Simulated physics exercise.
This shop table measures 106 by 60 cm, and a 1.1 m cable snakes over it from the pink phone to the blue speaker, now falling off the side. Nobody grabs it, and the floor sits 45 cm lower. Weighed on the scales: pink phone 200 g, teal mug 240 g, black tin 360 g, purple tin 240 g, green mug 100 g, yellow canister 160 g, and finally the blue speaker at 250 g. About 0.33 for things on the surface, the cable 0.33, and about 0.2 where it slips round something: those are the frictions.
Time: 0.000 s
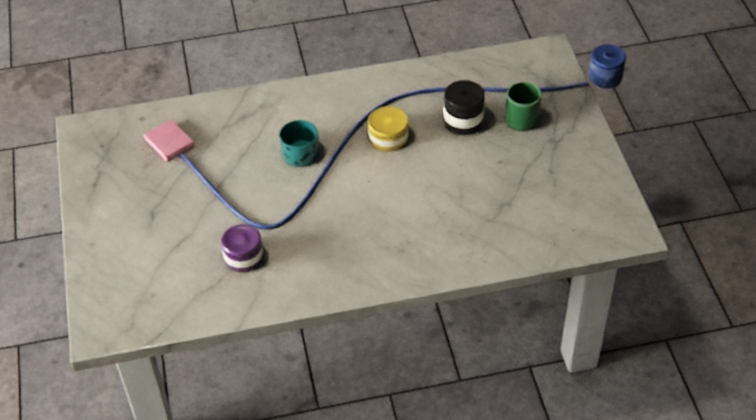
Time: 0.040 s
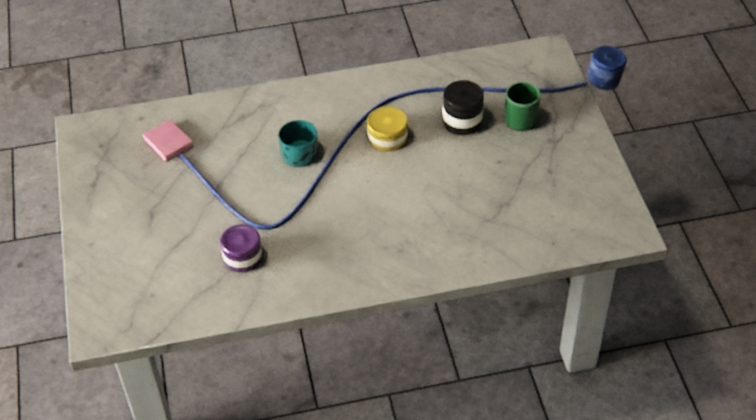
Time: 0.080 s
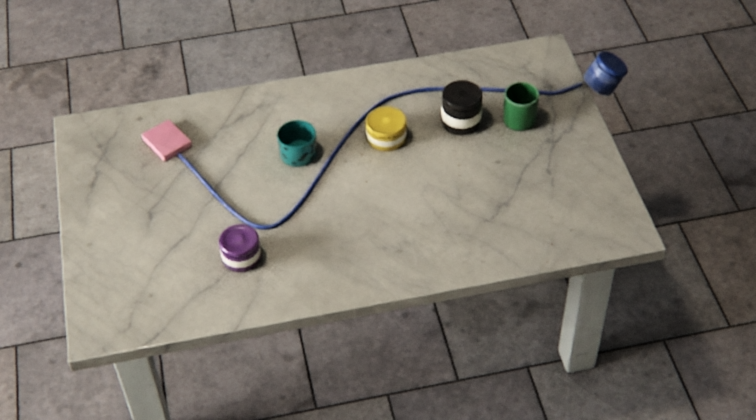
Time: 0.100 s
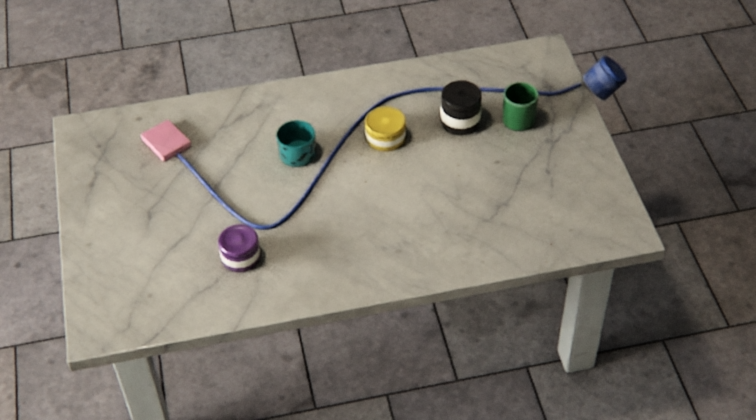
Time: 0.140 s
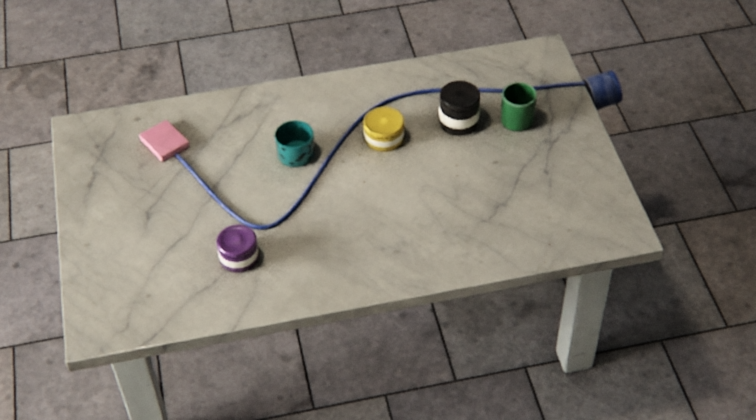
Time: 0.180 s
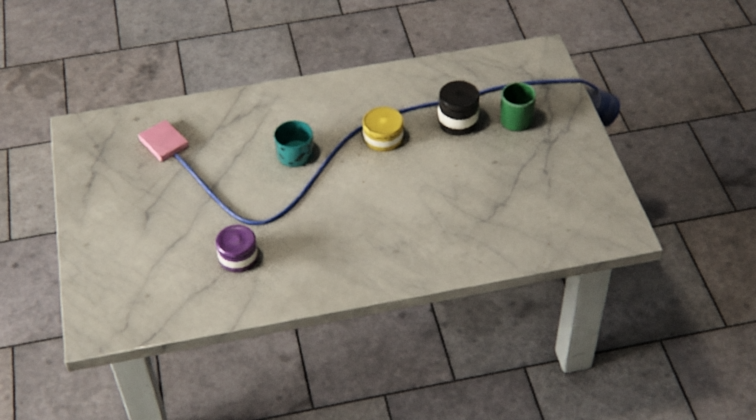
The clip opens on a marble-topped table with a pink block, mugs, tins and a yellow canister, a blue cable winding from the block to a blue speaker at the right edge. The speaker tilts and sinks beside the edge, then the cable's right-hand stretch straightens and shifts slightly.
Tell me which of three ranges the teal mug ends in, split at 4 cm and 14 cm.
Its displacement will be medium.
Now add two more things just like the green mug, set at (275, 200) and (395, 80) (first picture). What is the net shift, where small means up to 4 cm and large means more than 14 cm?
The first would move a long way, and the second would move just a bit.
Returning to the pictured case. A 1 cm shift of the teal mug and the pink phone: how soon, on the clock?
Teal mug 0.34 s; pink phone 0.32 s, roughly.
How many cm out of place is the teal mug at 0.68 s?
Teal mug: Roughly 8 cm.
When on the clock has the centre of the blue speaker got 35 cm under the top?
Close to 0.46 s.
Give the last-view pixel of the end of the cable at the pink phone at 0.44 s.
Pixel estimate: (230, 136).
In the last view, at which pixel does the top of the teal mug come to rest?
End position in the last picture: Approx. (293, 106).
At 0.4 s, the cable's tail end at (230, 136); teal mug 6 cm off its start, pink phone 9 cm off its start, blue speaker over the edge.
At 0.7 s, the cable's tail end at (257, 137); teal mug 8 cm off its start, pink phone 16 cm off its start, blue speaker over the edge.
At 0.9 s, the cable's tail end at (257, 137); teal mug 8 cm off its start at (293, 106), pink phone 16 cm off its start at (241, 145), blue speaker over the edge.
At 1.2 s, the cable's tail end at (257, 137); teal mug 8 cm off its start, pink phone 16 cm off its start, blue speaker over the edge.
At 2.4 s, the cable's tail end at (257, 137); teal mug 8 cm off its start at (293, 106), pink phone 16 cm off its start at (241, 145), blue speaker over the edge, yellow canister 4 cm off its start at (396, 131).
